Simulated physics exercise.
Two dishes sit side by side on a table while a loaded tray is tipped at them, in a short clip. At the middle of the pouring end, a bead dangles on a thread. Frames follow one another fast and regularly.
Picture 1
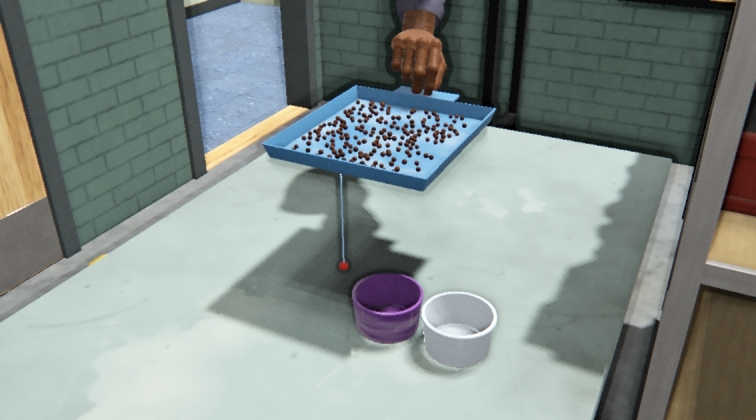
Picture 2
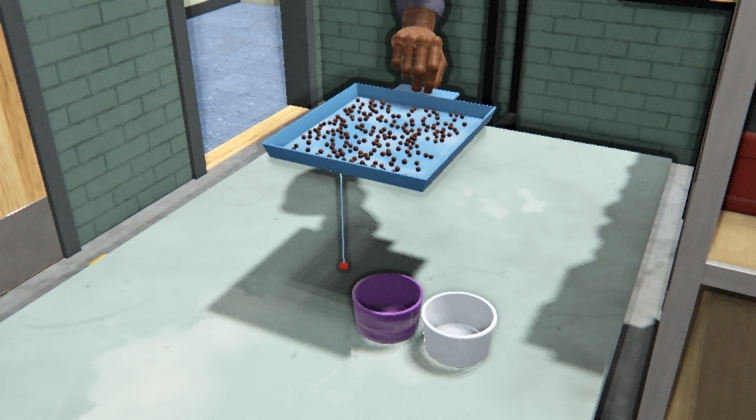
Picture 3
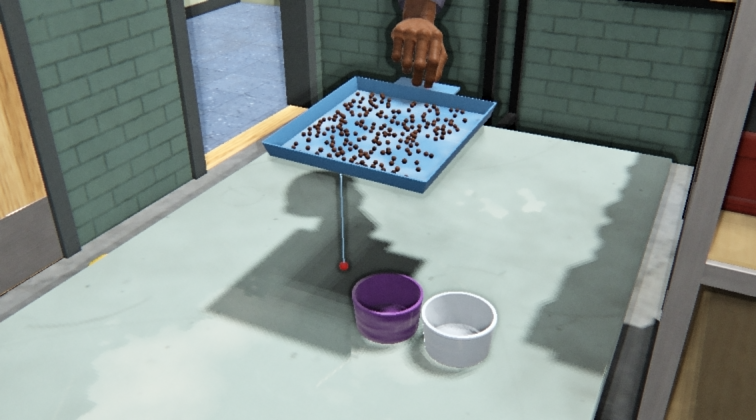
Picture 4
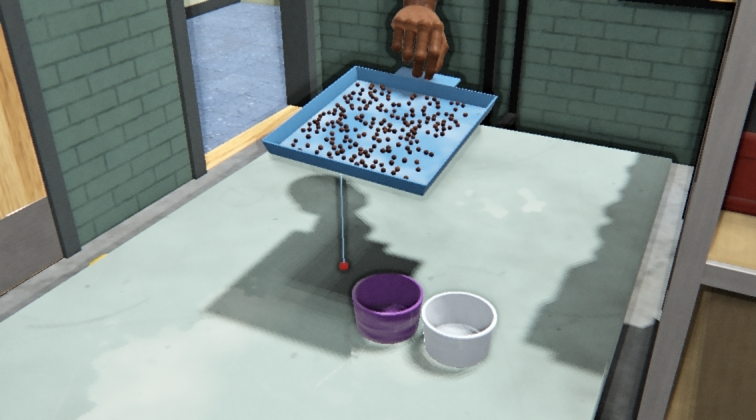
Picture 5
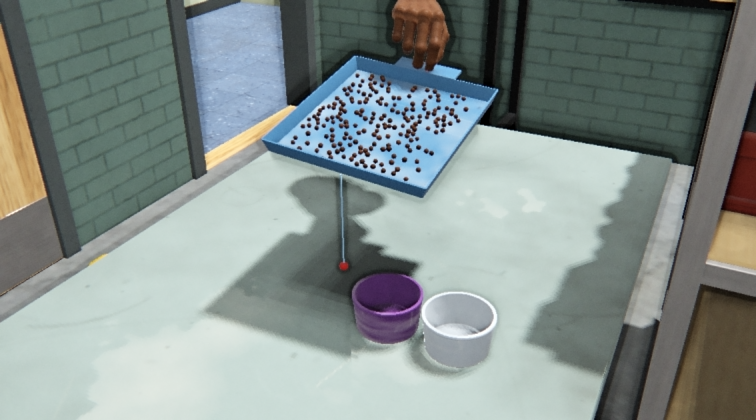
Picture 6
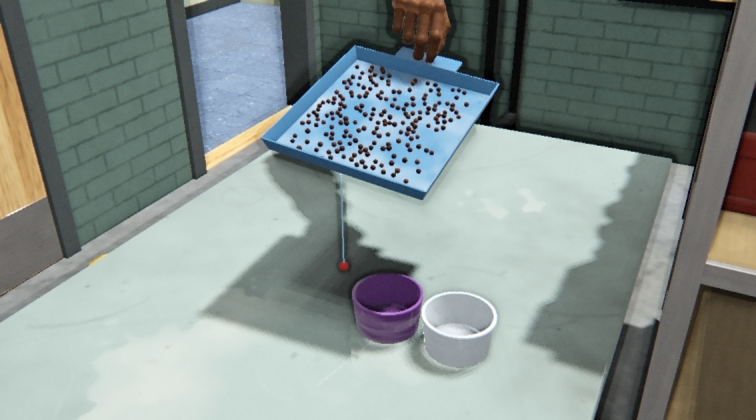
A blue square tray scattered with small dark brown balls is held by a hand at its far edge, above a pale greenish table in a room with green brick walls, seen from above at an angle. Below it a red bead hangs on a thread, left of a purple dish and a white dish standing side by side. The hand slowly raises the tray's far side, tilting it slightly toward the near right corner, while the dishes, bead and camera stay still.
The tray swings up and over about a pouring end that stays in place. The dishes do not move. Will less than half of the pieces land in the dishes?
No, most of them land there.
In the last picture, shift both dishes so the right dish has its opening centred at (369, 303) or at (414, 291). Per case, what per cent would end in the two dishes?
Trial 1 around 20 percent, trial 2 around 80 percent.
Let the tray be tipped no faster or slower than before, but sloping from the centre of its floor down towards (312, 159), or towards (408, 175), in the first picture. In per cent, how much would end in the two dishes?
0 % and 70 %, roughly.
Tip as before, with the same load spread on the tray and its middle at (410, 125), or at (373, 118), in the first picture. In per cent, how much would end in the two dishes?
Estimate: 70 % first, 70 % second.
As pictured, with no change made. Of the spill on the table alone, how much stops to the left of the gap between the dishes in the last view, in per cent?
Roughly 50 in a hundred.
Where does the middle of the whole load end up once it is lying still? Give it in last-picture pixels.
Last view, centre at rest - approx. (397, 323).
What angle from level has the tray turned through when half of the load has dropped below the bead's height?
Roughly 100 degrees of turn.
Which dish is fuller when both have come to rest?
The one that comes out ahead is the leftward one.
Shortly afterwards, tray tipped steeply; all but a few on the tray; only a few in the left dish; only a few outside both; a little in the air.
Next, tray tipped past a quarter turn; a little on the tray; a little in the right dish; near half in the left dish; a little outside both; near a quarter in the air.
Some moments later, tray tipped past a quarter turn; a little in the right dish; near two thirds in the left dish; near a quarter outside both.
In the end, tray tipped past a quarter turn; a little in the right dish; near two thirds in the left dish; near a quarter outside both.
